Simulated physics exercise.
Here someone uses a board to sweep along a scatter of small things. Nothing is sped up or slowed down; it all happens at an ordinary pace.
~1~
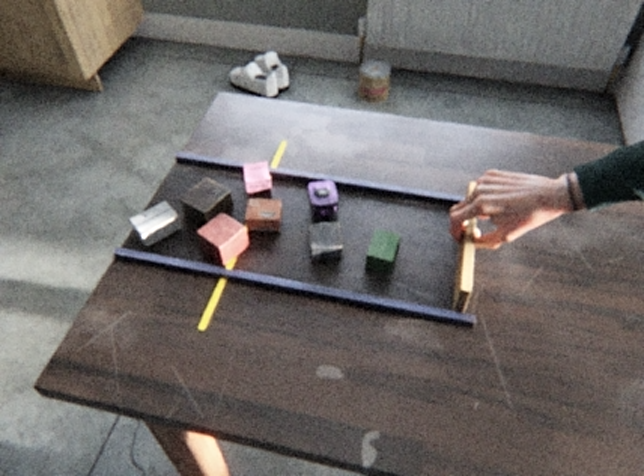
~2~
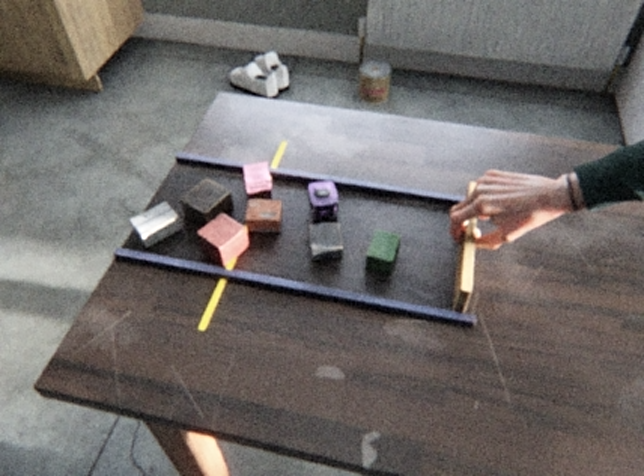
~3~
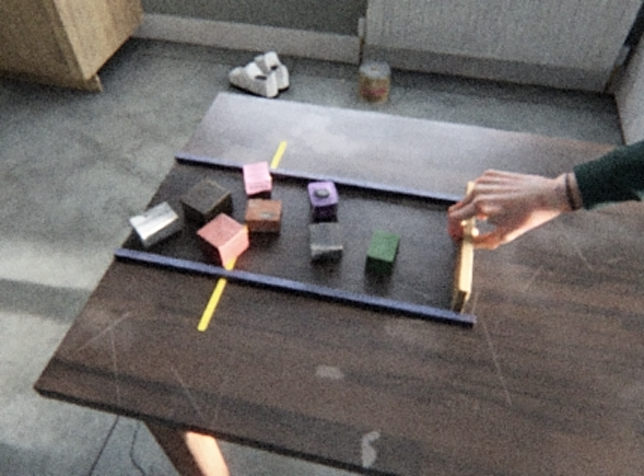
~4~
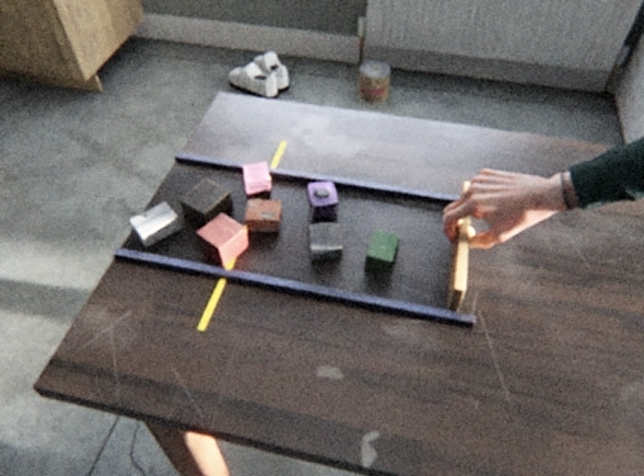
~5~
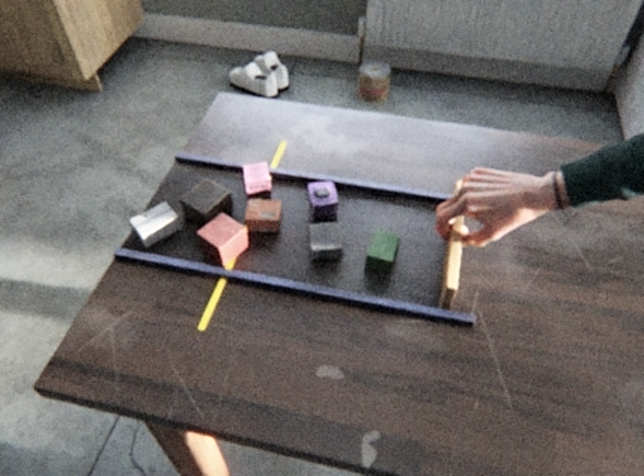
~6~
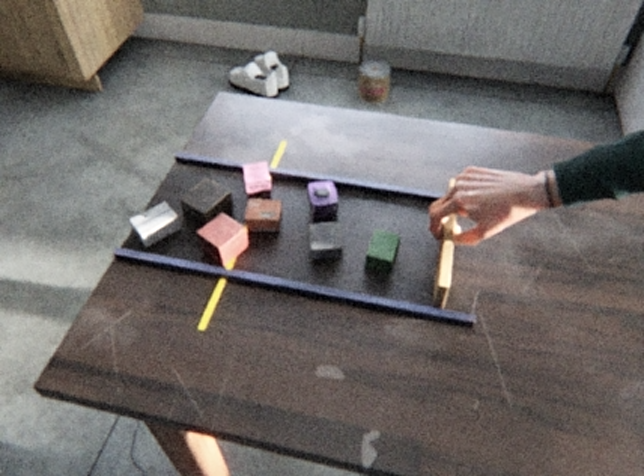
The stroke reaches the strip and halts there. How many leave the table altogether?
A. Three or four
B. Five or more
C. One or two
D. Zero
Zero (D).
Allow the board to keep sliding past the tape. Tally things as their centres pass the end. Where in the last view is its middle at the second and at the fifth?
About (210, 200), then (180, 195).
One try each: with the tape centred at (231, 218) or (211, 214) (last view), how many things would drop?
The first gives 1 and the second gives 1.
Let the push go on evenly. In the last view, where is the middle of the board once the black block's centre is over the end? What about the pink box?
Middle: Roughly (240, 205); roughly (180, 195).
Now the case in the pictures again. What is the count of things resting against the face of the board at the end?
At rest, 2 are in contact.
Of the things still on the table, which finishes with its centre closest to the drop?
That would be the black block, the foremost.
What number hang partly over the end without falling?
Number: 1.
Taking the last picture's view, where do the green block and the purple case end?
Green block at about (231, 225), purple case at about (248, 186).
Soon after, none off yet; white box at rest near (156, 224); black block at rest near (207, 203); red block at rest near (223, 239).
Then, none off yet; white box at rest near (156, 224); black block moving near (204, 202); red block at rest near (221, 240).
At rest, the number that fall off is zero.
